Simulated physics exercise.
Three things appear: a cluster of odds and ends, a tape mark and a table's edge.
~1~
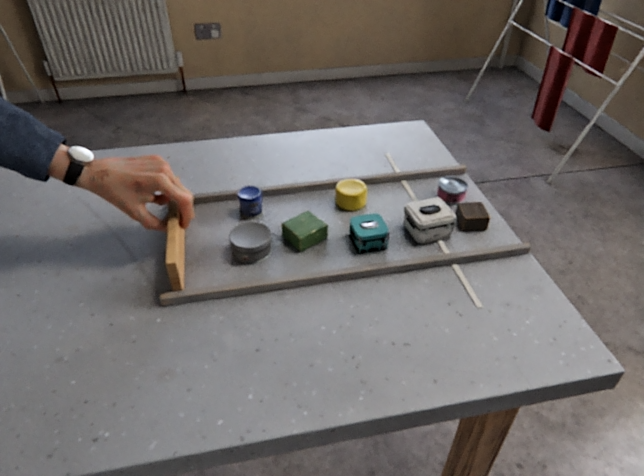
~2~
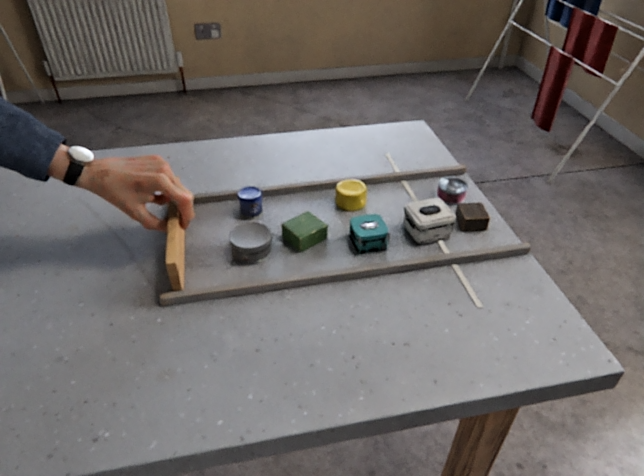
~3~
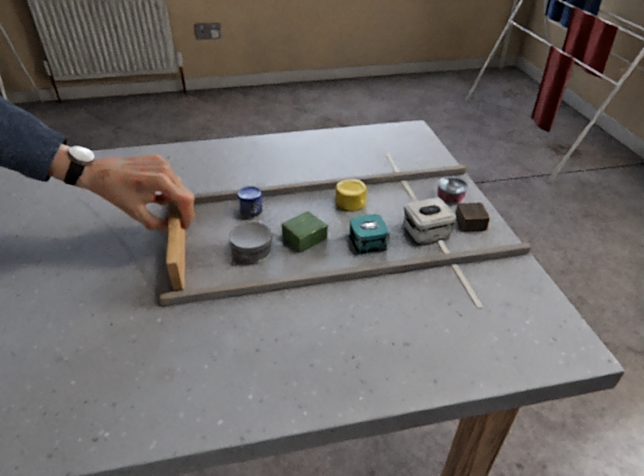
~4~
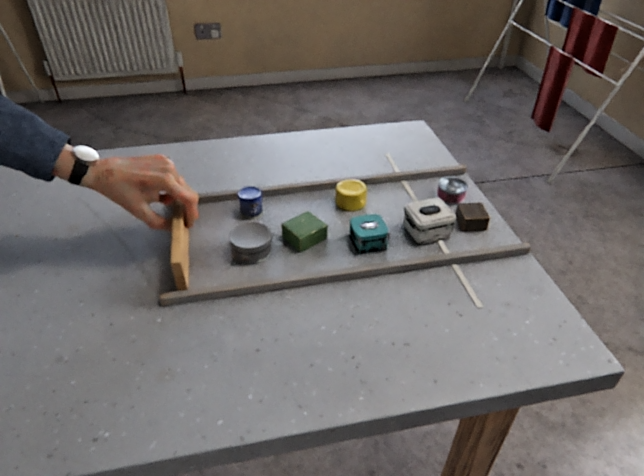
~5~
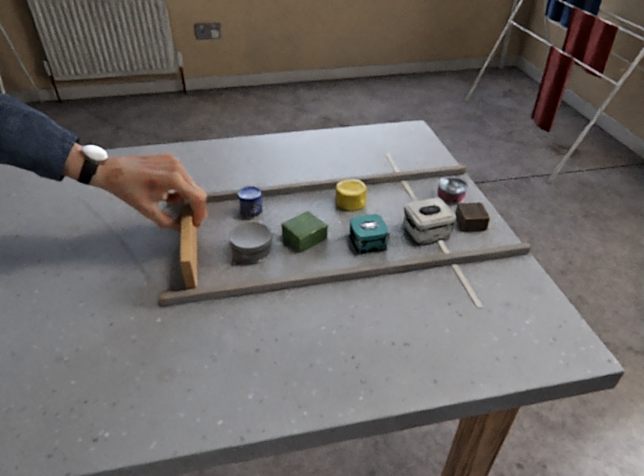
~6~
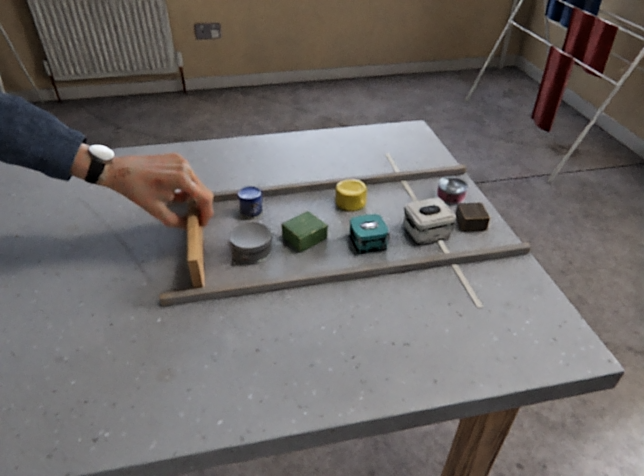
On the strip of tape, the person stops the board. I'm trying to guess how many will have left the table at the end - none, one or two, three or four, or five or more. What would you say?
I would say one or two.
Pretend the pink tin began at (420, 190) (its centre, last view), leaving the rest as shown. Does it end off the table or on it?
It survives.
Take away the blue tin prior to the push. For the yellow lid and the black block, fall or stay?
The yellow lid stays up top while the black block ends up below.
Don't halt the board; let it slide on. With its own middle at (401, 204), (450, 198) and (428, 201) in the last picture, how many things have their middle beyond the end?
Going through the three places, I get 0, 3 and 1.
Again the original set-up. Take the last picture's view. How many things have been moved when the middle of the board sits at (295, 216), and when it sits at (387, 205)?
The count reaches 3 first and 7 second.
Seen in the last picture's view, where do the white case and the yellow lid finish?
You'll see the white case at (491, 214), with the yellow lid at (443, 178).
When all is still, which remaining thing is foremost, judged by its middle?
Result - the pink tin.
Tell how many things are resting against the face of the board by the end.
3 in contact.
Soon after, none off yet; black block at rest near (472, 217); pink tin at rest near (452, 191); white case at rest near (428, 221).
By the end, the number that fall off is one or two; fallen, black block.
